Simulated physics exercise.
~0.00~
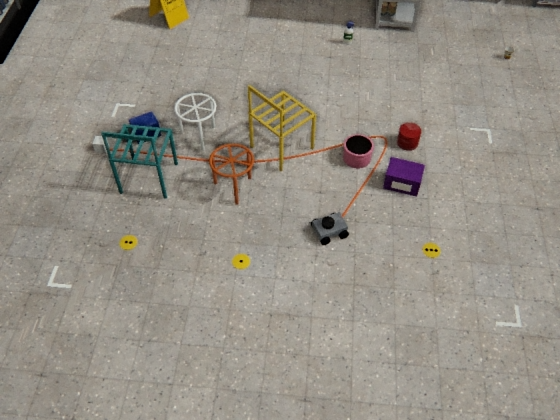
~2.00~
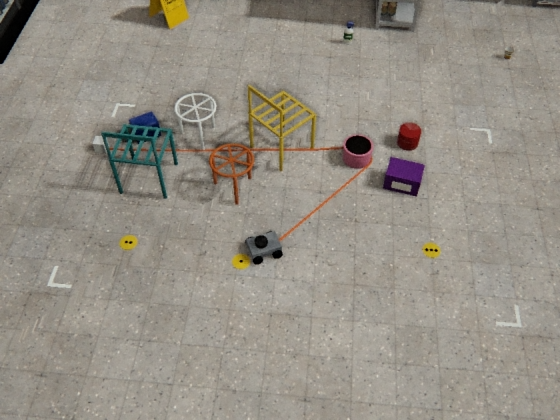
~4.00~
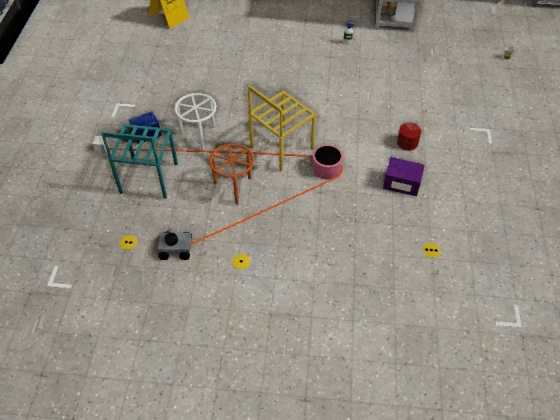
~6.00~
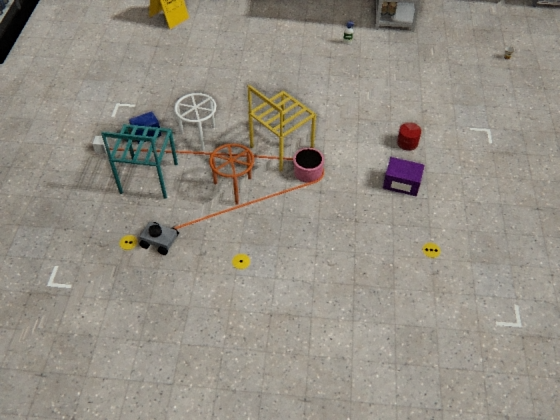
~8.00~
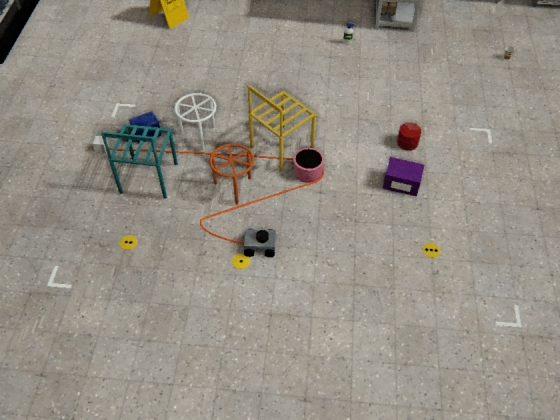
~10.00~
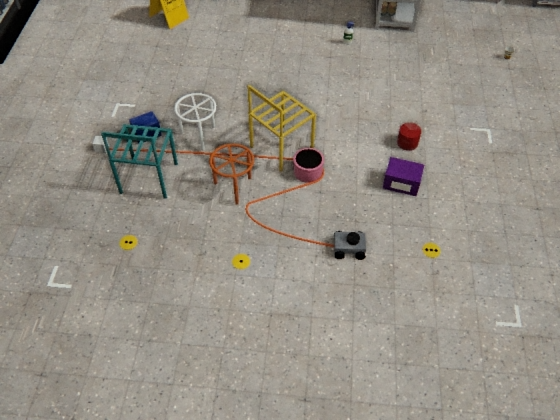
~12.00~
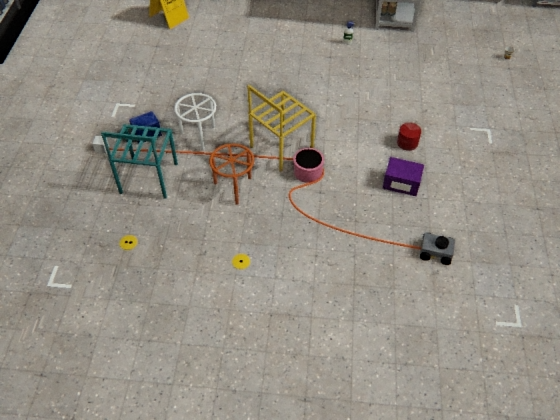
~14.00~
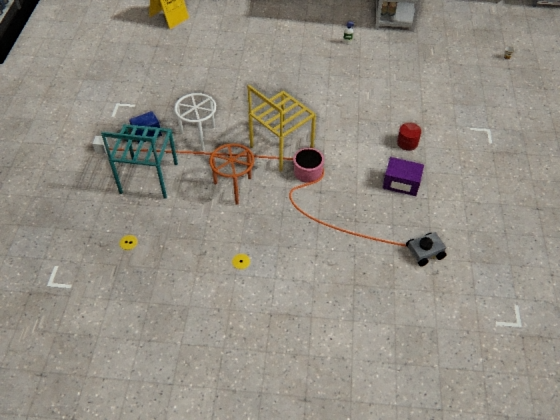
To begin with, a small grey cart sits on a tiled floor, tethered by an orange lead that runs past chairs and stools and around a pink pot near a red tub and a purple box. The cart drives left to the mark with one dot, and the lead swings clear of the red tub. It continues left to the two-dot mark, and the taut lead drags the pink pot a short way left. Then the cart heads back right, the lead curving slackly behind it. It reaches the three-dot mark and stops there, turning slightly, with the pot still shifted and everything upright.
